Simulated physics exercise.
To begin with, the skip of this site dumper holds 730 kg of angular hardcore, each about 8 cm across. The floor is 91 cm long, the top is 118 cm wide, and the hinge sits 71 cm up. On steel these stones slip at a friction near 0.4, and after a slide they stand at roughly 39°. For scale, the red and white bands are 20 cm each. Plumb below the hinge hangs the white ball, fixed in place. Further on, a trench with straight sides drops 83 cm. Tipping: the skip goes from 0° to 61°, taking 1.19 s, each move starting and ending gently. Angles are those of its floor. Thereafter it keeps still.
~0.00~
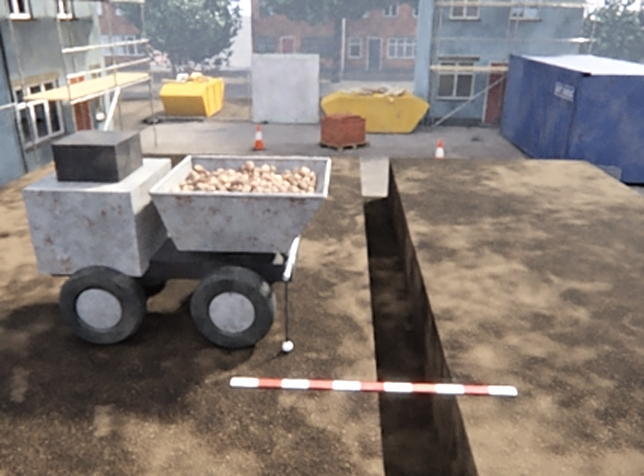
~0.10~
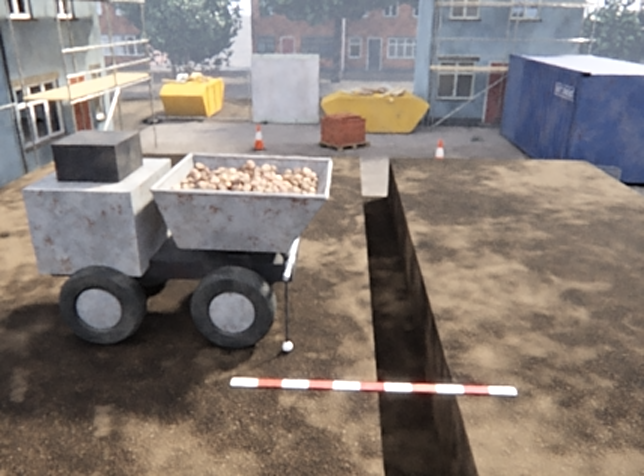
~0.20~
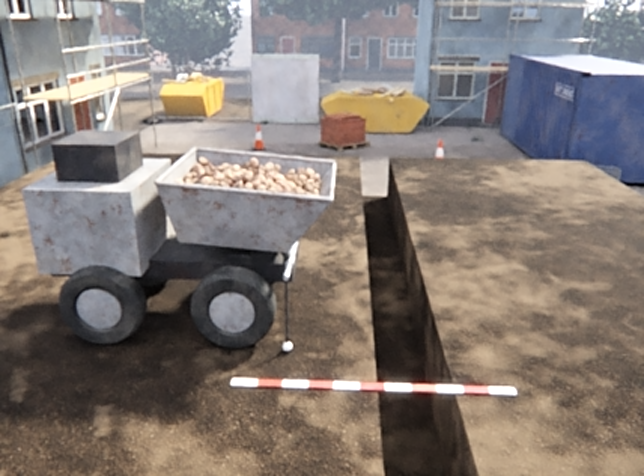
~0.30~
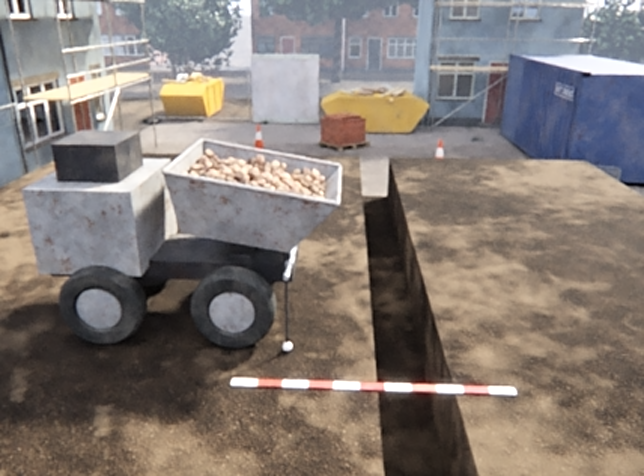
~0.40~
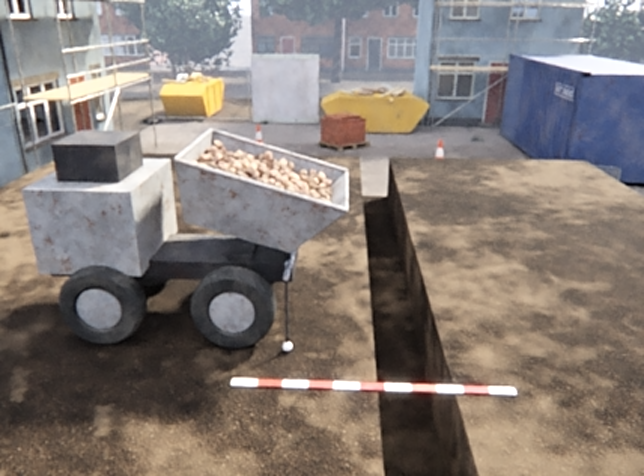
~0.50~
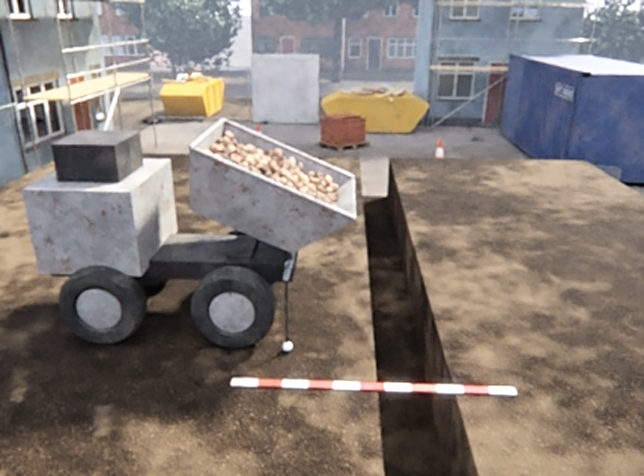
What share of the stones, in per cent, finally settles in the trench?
25 %.
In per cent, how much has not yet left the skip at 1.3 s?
Estimate: Approx. 95 %.
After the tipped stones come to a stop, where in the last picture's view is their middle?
Their middle lands near (411, 385).
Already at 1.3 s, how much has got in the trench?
5 per cent or so by then.
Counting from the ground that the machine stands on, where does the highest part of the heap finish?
Around 16 cm above it, I'd say.
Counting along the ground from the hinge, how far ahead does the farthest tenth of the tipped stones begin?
Roughly 160 cm out along the ground.
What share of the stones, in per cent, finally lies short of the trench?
About 0% of the load.
After 0.9 s the floor is at 51°; 100 % in the skip; the foremost stones are at (362, 235).
After 1.3 s the floor is at 61°; 97 % in the skip, 3 % in the trench; the foremost stones are at (409, 289).
After 1.6 s the floor is at 61°; 82 % in the skip, 16 % in the trench, 2 % past the trench; the foremost stones are at (466, 334).
After 4.4 s the floor is at 61°; 69 % in the skip, 27 % in the trench, 5 % past the trench; the foremost stones are at (530, 348).
